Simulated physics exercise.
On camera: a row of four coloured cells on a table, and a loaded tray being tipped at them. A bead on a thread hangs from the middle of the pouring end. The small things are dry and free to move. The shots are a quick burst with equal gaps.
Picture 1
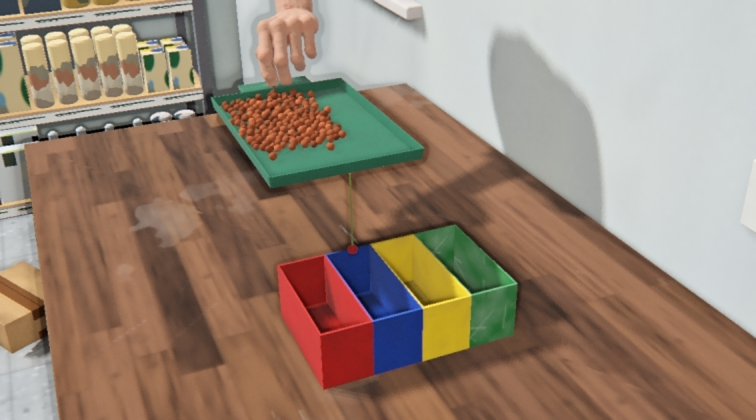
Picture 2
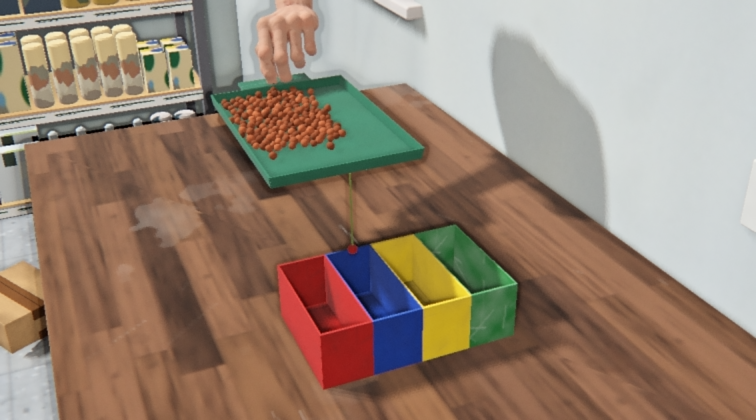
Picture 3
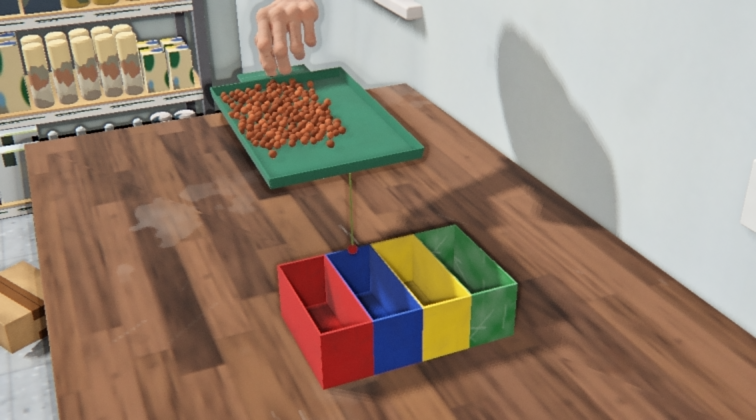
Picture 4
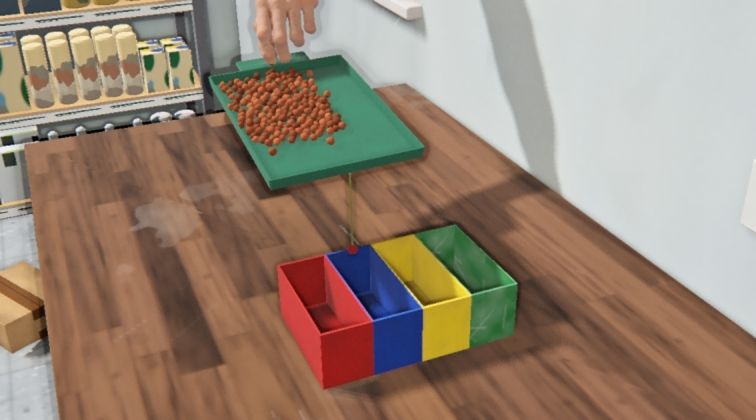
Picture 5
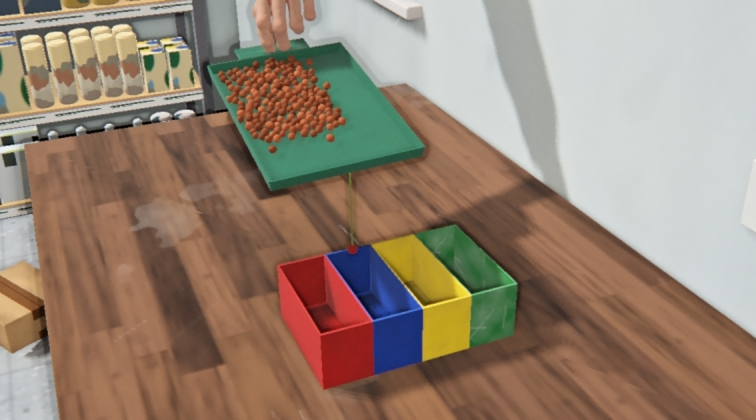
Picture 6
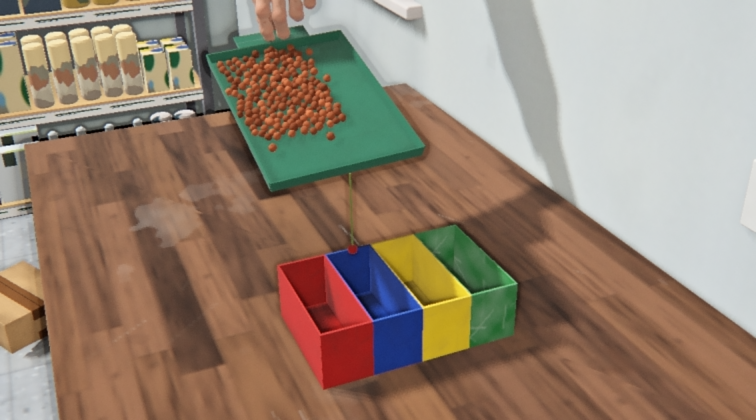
To begin with, a hand rests at the far edge of a green tray of small reddish-brown pellets, above red, blue, yellow and green compartments on a wooden table. The hand then raises that edge gradually, and the tray slants more steeply toward its near end, left corner lowest, while the pellets spread slightly.
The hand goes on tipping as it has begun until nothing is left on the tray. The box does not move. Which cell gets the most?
It favours the red compartment.
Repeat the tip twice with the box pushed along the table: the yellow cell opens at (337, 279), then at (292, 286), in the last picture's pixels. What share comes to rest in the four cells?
First some 100, then 90 per cent.
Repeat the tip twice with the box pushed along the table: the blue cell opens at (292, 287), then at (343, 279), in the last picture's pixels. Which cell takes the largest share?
One: That blue cell. Two: The cell in red.
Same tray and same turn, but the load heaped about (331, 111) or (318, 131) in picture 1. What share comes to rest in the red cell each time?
Roughly 30 per cent, and 40 per cent.
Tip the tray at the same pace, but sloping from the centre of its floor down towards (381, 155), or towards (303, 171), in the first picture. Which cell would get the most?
One: The cell in yellow. Two: The cell in red.
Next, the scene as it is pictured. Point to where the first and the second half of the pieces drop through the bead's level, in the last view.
The first part at (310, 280); the rest at (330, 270).
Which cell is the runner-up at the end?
It is blue.
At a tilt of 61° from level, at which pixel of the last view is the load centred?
Around (306, 151).
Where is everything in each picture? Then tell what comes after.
In the first frame, corners of the pouring end near (270, 176) and (421, 148), level; middle of the load near (289, 120), clay pellets; bead on its thread near (353, 249); red cell near (347, 350); blue cell near (398, 336); yellow cell near (446, 323); green cell near (493, 310).
In the second frame, corners of the pouring end near (270, 177) and (421, 147), level; middle of the load near (289, 118).
In the third frame, corners of the pouring end near (271, 178) and (422, 147), tipped barely, lowest at the left corner; middle of the load near (289, 113).
In the fourth frame, corners of the pouring end near (271, 179) and (422, 146), tipped a little, lowest at the left corner; middle of the load near (288, 106).
In the fifth frame, corners of the pouring end near (271, 180) and (422, 146), tipped a little, lowest at the left corner; middle of the load near (288, 98).
In the sixth frame, corners of the pouring end near (271, 182) and (422, 146), tipped clearly, lowest at the left corner; middle of the load near (288, 91); red cell near (347, 350); blue cell near (398, 336); yellow cell near (446, 323); green cell near (493, 310).
Shortly afterwards, tray tipped steeply; the bulk on the tray; only a few in the red cell; only a few in the blue cell; a little falling or outside the box.
Next, tray tipped past a quarter turn; near a third on the tray; near a quarter in the red cell; a little in the blue cell; only a few in the yellow cell; near a third falling or outside the box.
Some moments later, tray tipped past a quarter turn; near half in the red cell; near a quarter in the blue cell; a little in the yellow cell; near a quarter falling or outside the box.
In the end, tray tipped past a quarter turn; near half in the red cell; near a quarter in the blue cell; a little in the yellow cell; none at all in the green cell; near a quarter outside the box.
